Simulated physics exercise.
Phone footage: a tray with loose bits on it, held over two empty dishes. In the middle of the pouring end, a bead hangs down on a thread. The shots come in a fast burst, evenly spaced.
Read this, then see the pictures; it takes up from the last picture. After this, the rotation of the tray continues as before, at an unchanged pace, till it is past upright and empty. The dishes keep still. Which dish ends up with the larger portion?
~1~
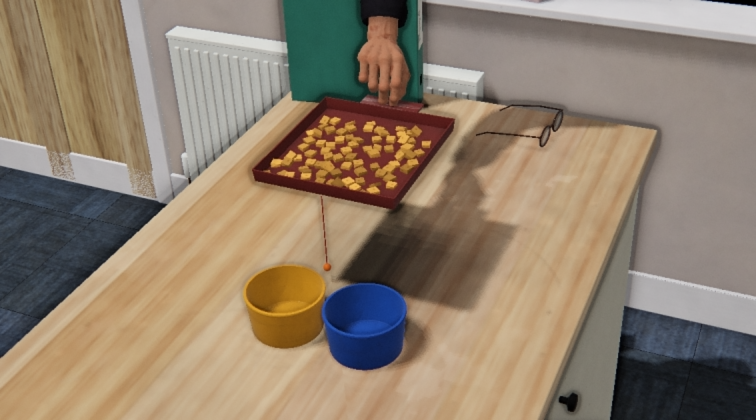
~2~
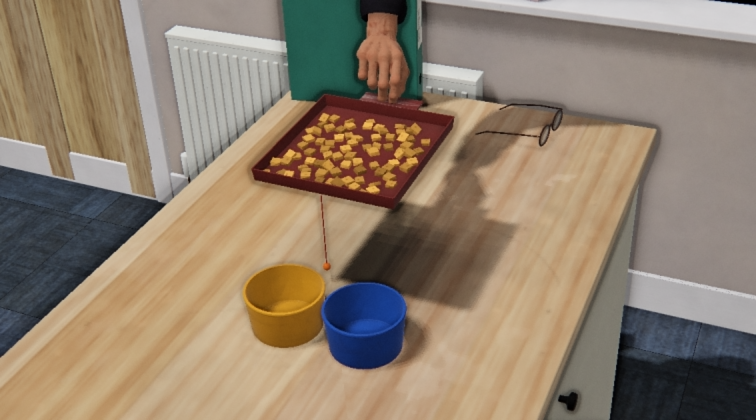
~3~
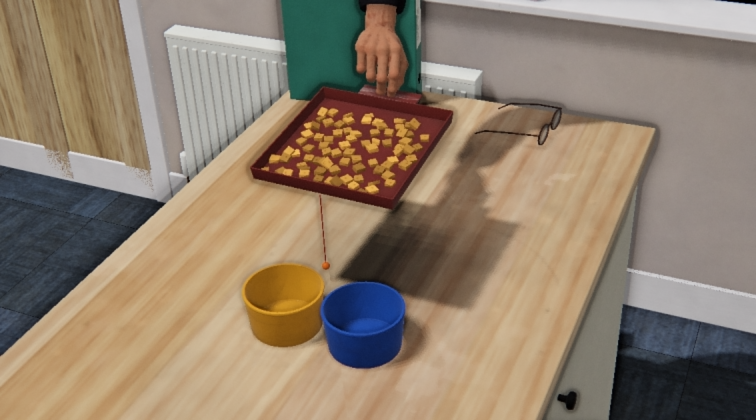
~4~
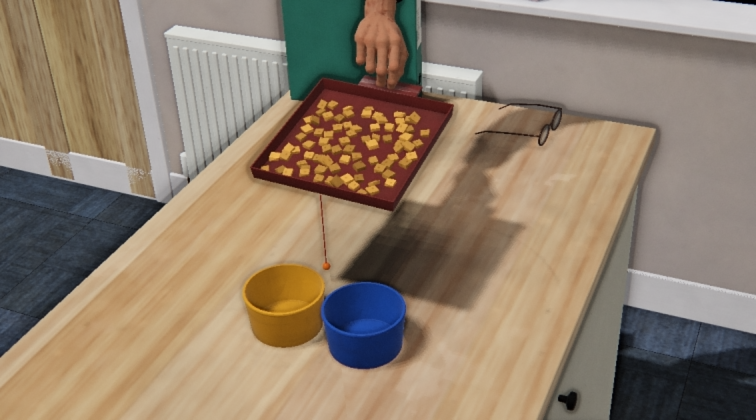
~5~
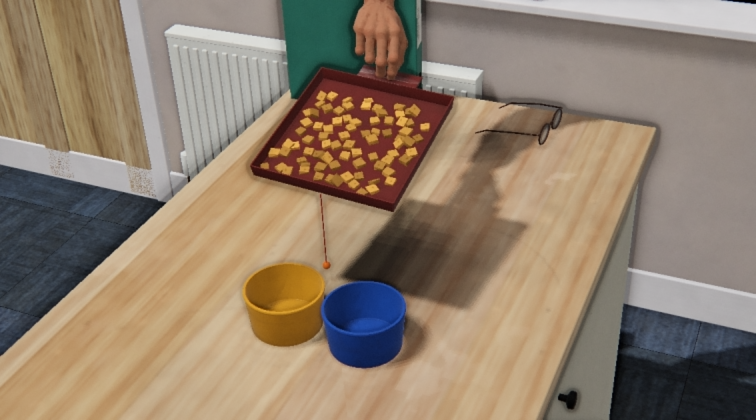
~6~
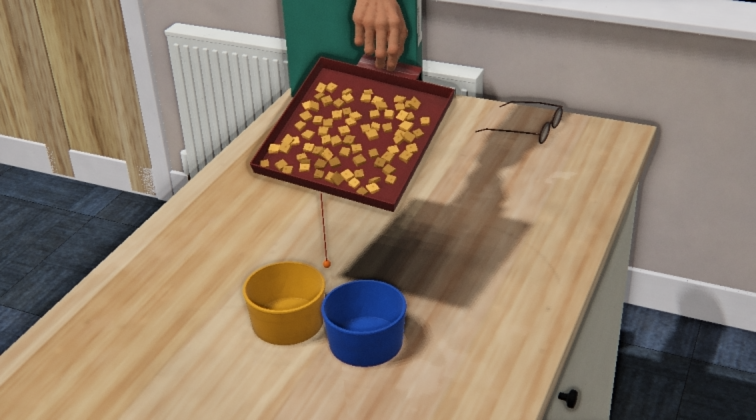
Honestly the dish that comes off better is the right one.
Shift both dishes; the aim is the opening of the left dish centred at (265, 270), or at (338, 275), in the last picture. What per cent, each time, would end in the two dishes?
Well, you'd get about 50 per cent and then about 50 per cent.
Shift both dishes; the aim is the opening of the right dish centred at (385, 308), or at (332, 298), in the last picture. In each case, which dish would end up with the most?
Result for the first try: The dish on the right side; for the second: The dish on the right side.
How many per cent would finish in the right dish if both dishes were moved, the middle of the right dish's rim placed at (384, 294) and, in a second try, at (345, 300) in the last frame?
It comes to roughly 60 per cent in one try and roughly 60 per cent in the next.
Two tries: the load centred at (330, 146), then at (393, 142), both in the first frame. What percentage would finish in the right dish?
Estimate: 60 % first, 80 % second.
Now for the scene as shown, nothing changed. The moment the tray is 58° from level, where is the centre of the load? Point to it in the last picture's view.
The centre of the load shows up near (347, 162) in the last view.
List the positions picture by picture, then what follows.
The first picture shows corners of the pouring end at (254, 169) and (393, 197), level; middle of the load at (351, 158), cereal squares; left dish at (267, 327); right dish at (348, 349); bead on its thread at (327, 267).
The second picture shows corners of the pouring end at (254, 168) and (393, 197), level; middle of the load at (350, 156).
The third picture shows corners of the pouring end at (252, 167) and (392, 198), tipped barely, lowest at the right corner; middle of the load at (349, 153).
The fourth picture shows corners of the pouring end at (252, 167) and (392, 200), tipped a little, lowest at the right corner; middle of the load at (349, 150).
The fifth picture shows corners of the pouring end at (252, 165) and (392, 202), tipped a little, lowest at the right corner; middle of the load at (349, 145).
The sixth picture shows corners of the pouring end at (252, 163) and (393, 202), tipped clearly, lowest at the right corner; middle of the load at (349, 140); left dish at (267, 324); right dish at (348, 346).
Soon, tray tipped steeply; all on the tray.
A while on, tray tipped right over; nearly all on the tray; a small part in the right dish; a stray few in the left dish; a stray few in the air.
Towards the end, tray tipped past a quarter turn; about two thirds in the right dish; a small part in the left dish; about a quarter outside both.
Finally, tray tipped past a quarter turn; about two thirds in the right dish; a small part in the left dish; about a quarter outside both.
